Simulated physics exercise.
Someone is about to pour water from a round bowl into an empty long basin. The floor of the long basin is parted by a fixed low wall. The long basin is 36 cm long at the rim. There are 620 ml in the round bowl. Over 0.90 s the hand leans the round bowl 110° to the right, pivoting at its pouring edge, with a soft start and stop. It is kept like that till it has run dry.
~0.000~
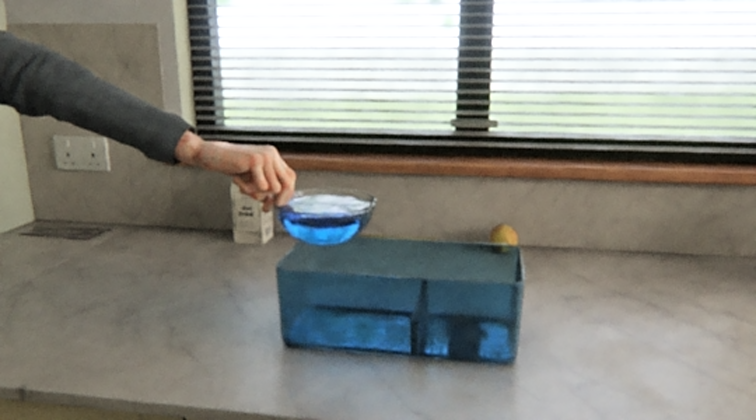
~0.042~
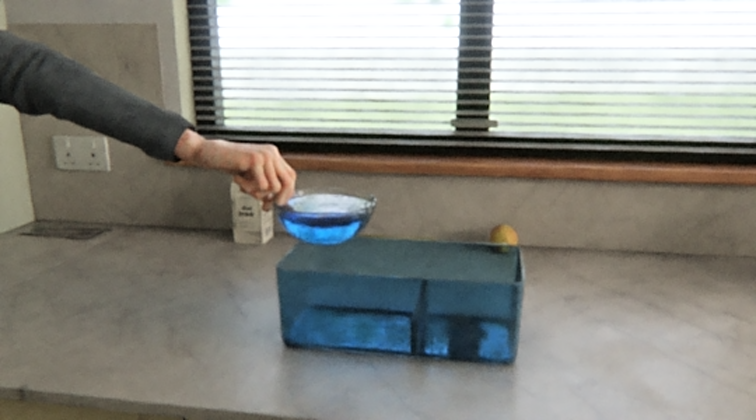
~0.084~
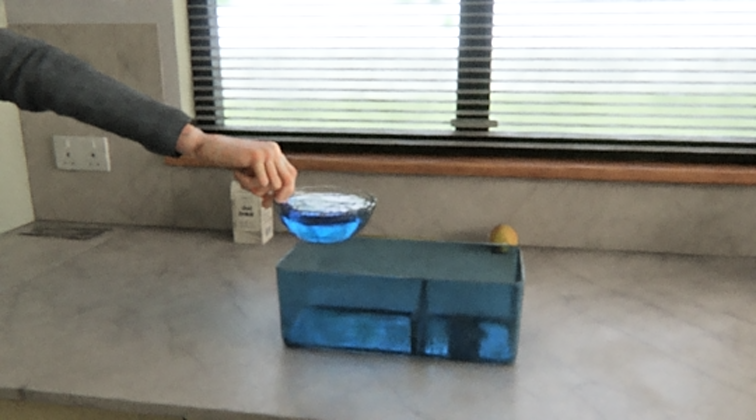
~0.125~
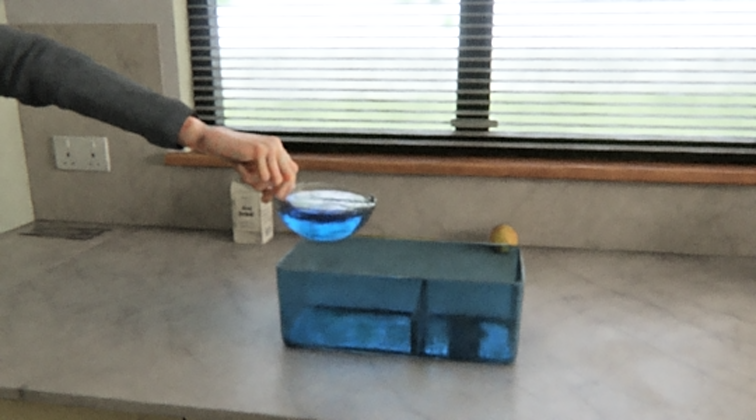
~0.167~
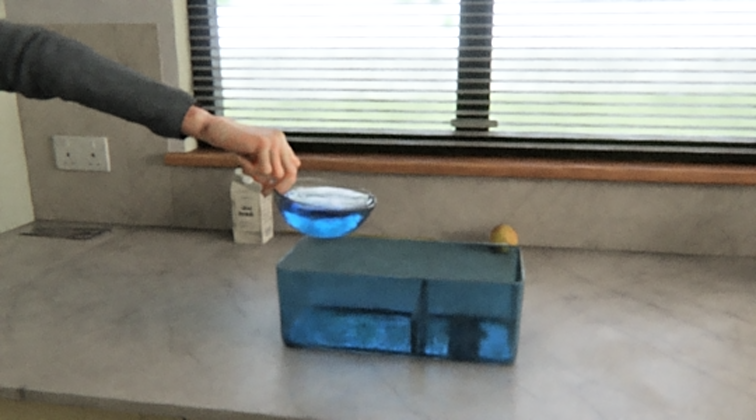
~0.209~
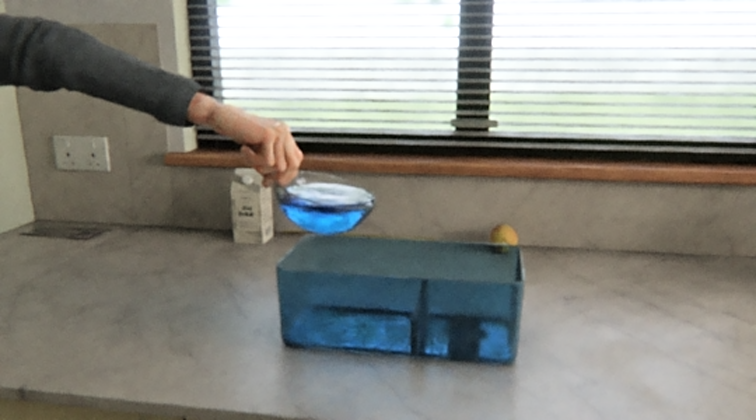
In the video, a hand holds a round glass bowl of blue liquid above a long blue basin on a kitchen counter, then slowly leans the bowl slightly to the right.
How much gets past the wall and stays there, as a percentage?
About 85 per cent.
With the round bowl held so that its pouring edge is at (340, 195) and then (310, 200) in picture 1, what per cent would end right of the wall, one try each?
First 15, then 5 per cent.
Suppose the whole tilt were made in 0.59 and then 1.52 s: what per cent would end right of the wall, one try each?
In turn about 75 and 80 per cent.
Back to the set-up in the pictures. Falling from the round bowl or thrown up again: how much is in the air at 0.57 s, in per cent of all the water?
About 48 per cent.
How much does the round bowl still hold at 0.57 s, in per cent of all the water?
About 28 per cent.
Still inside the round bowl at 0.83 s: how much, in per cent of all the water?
Some 0 per cent.
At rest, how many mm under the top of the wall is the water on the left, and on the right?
Left about 54 mm, right about 34 mm.
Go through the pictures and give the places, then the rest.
In the first picture, it leans 0°; its right rim is at (375, 204); the water meets the walls at (281, 204) and (373, 208); the long basin's rim runs from (291, 251) to (522, 265); the wall's top is at (420, 299).
In the second picture, it leans 1°; its right rim is at (375, 204); the water meets the walls at (281, 203) and (373, 207).
In the third picture, it leans 2°; its right rim is at (375, 204); the water meets the walls at (281, 202) and (373, 206).
In the fourth picture, it leans 5°; its right rim is at (375, 204); the water meets the walls at (281, 199) and (373, 204).
In the fifth picture, it leans 9°; its right rim is at (375, 204); the water meets the walls at (282, 195) and (374, 202).
In the sixth picture, it leans 14°; its right rim is at (374, 204); the water meets the walls at (283, 191) and (375, 199); 1 per cent is over the edge.
By 0.57 s the tilt is 77° and 28 per cent is still to pour, 9 is left of the wall and 15 right of it.
By 0.83 s the tilt is 108° and 0 per cent is still to pour, 13 is left of the wall and 85 right of it.
By 1.10 s the tilt is 110° and 0 per cent is still to pour, 15 is left of the wall and 85 right of it.
By 1.40 s the tilt is 110° and 0 per cent is still to pour, 15 is left of the wall and 85 right of it.
At rest 15 per cent lies left of the wall, 85 right of it and 1 outside.
